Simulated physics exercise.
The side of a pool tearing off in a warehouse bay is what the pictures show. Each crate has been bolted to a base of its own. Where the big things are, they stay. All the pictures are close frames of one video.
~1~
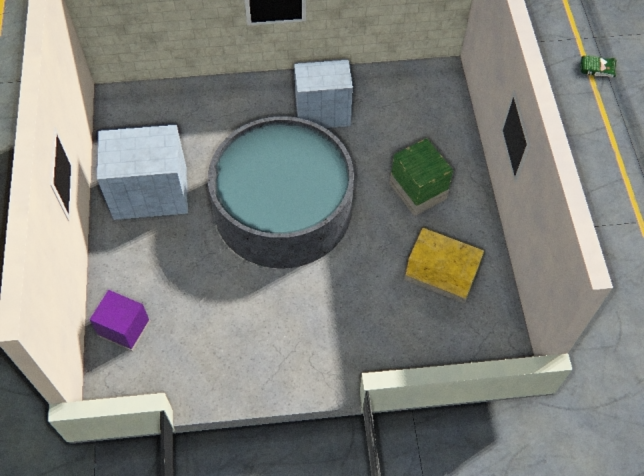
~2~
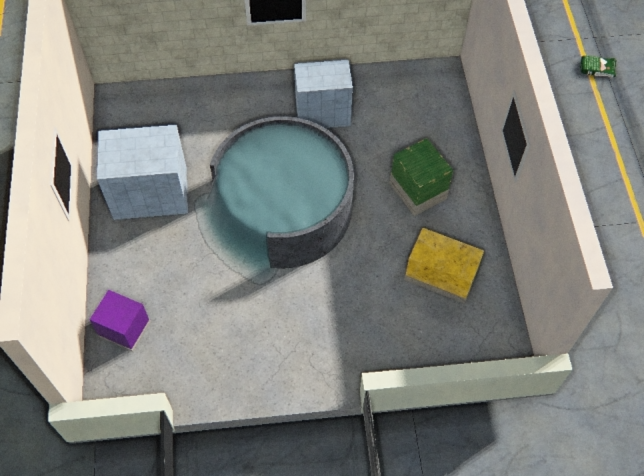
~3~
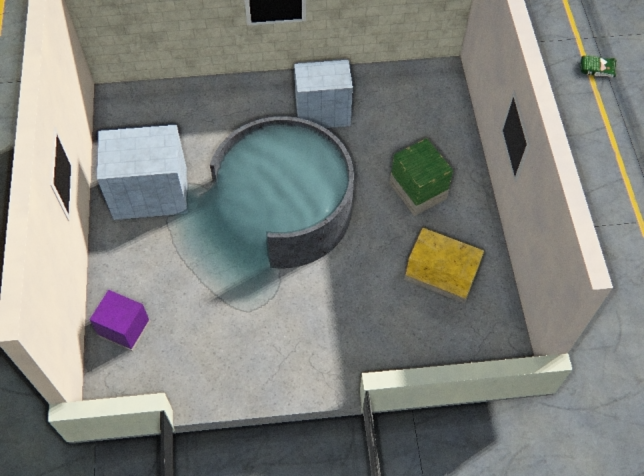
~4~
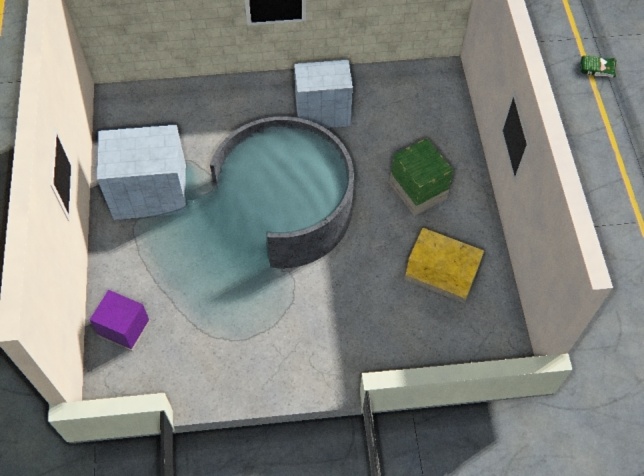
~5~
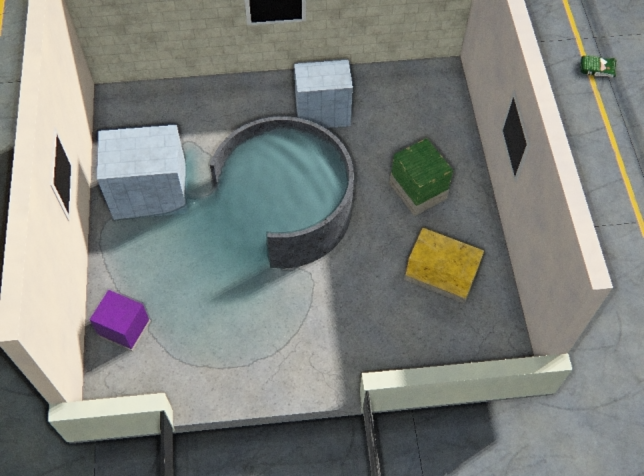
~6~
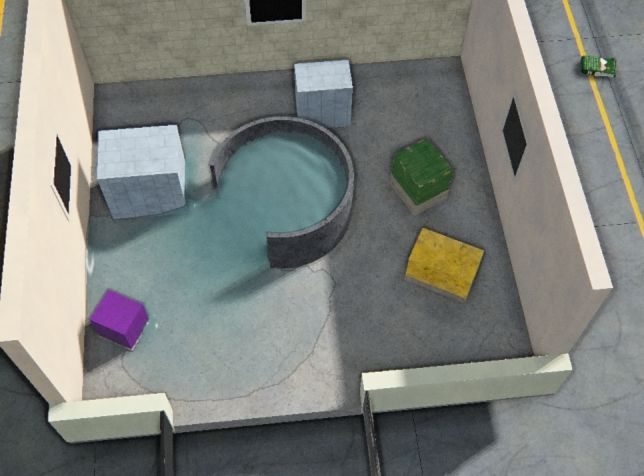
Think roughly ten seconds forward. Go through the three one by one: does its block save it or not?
The yellow crate is saved by its block. The purple crate is not saved. The green crate is saved by its block.
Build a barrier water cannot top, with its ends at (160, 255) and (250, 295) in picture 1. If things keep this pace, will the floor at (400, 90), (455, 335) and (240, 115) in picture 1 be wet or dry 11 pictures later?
Outcome by spot, in order - unwatered, watered, watered.
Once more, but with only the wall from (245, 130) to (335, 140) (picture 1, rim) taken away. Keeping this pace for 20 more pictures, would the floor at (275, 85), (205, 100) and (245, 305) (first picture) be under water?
In that order: Awash, awash, clear.
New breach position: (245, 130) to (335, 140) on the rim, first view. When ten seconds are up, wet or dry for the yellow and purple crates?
The yellow crate is reached; the purple crate is reached.
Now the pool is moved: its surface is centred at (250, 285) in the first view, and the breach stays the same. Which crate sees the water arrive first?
The purple one comes first.
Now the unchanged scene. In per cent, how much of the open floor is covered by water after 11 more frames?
Roughly 40 per cent.
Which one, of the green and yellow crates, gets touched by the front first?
My answer: The one in yellow.
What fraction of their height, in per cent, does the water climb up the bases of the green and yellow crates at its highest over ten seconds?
Some 40 and 60 % respectively.
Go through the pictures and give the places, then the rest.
In the first picture, the pool at (281, 177) is whole and still.
In the second picture, the front is at (204, 199), out from the gap at (227, 231).
In the third picture, water pours out at (228, 232) and has run to (189, 188).
In the fourth picture, the front is at (189, 164), out from the gap at (228, 234).
In the fifth picture, the front is at (211, 363), out from the gap at (228, 234).
In the sixth picture, water pours out at (228, 234) and has run to (162, 391).
A moment on, water covers 40 % of the floor; the yellow crate not reached, the purple crate water round its plinth, the green crate not reached.
Next, water covers 40 % of the floor; the yellow crate not reached, the purple crate water round its plinth, the green crate not reached.
Then, water covers 50 % of the floor; the yellow crate not reached, the purple crate water round its plinth, the green crate not reached.
Later, water covers 80 % of the floor; the yellow crate water round its plinth, the purple crate water round its plinth, the green crate water round its plinth.
In the end, water covers 95 % of the floor; the yellow crate stayed above the water, the purple crate was topped, the green crate stayed above the water.
